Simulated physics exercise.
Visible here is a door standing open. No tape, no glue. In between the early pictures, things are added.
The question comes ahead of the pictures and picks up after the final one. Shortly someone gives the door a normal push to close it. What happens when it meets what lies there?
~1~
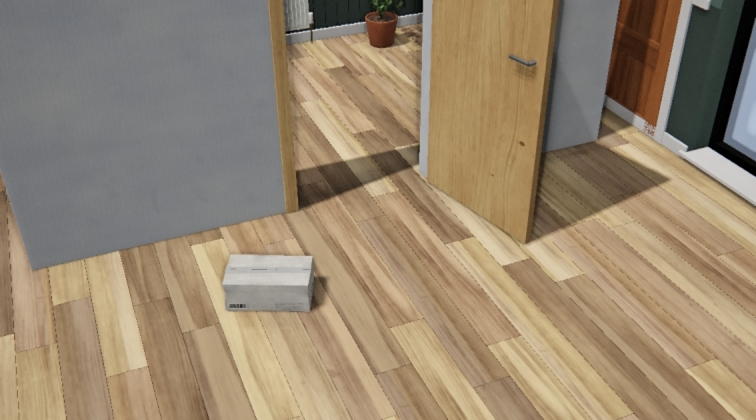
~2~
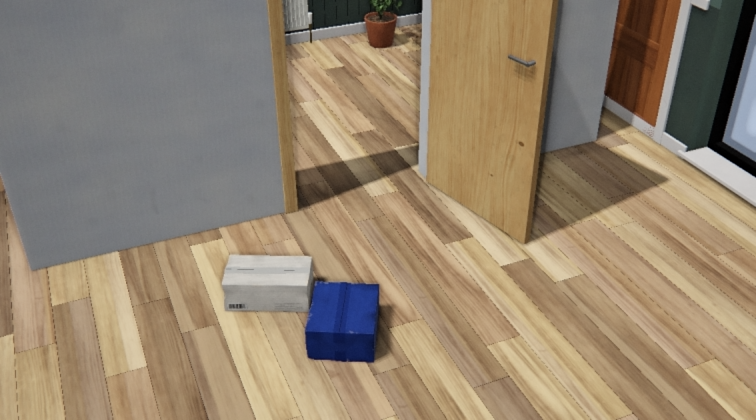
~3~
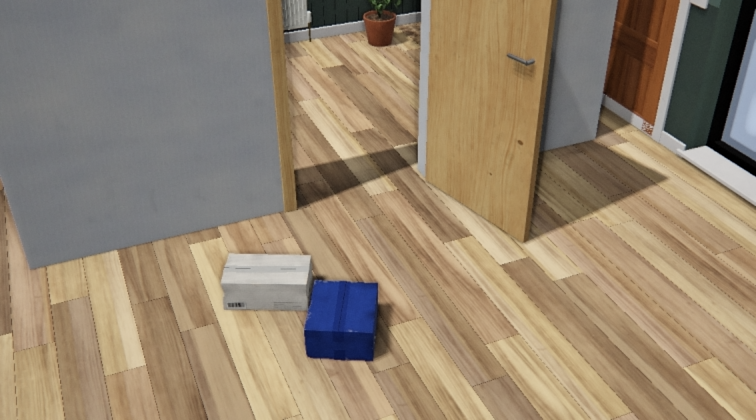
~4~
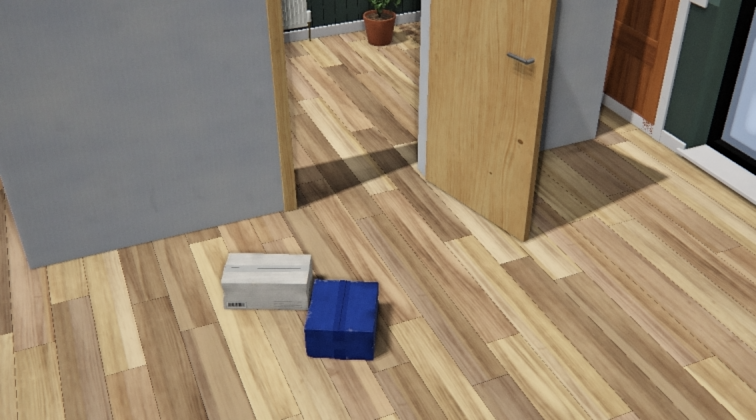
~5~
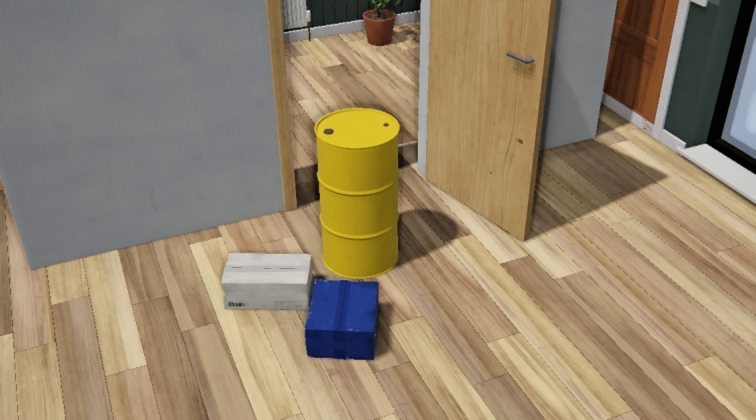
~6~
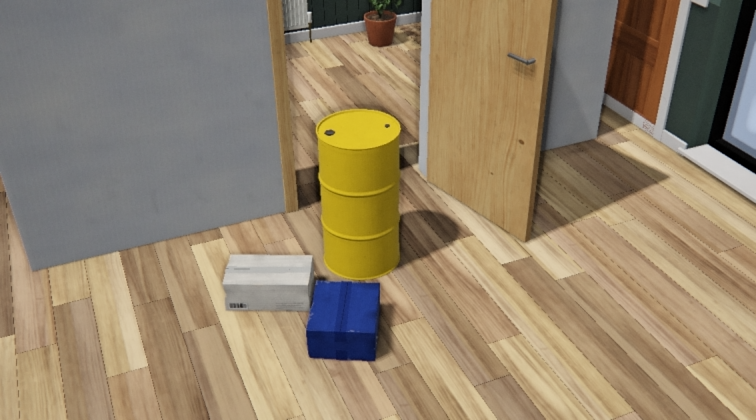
The door falls short.
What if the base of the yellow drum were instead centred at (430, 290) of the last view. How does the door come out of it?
Next, the door completes its arc.
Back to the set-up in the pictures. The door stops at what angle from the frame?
Open angle: About 55°.
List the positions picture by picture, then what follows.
In the first frame, door wide open and still; white box (270, 283).
In the second frame, door wide open and still; white box (269, 283); blue box (344, 321).
In the third frame, door wide open and still; white box (268, 282); blue box (343, 320).
In the fourth frame, door wide open and still; white box (268, 282); blue box (343, 319).
In the fifth frame, door wide open and still; white box (269, 281); blue box (344, 319).
In the sixth frame, door wide open and still; yellow drum (360, 196); white box (270, 283).
Then, 0.70 s after the last picture, open by 93°.
Then, 1.10 s after the last picture, open by 78°.
Then, 1.50 s after the last picture, open by 61°.
At rest, open by 54°; all 3 in place. Seen from the same camera at the end, yellow drum near (358, 195).
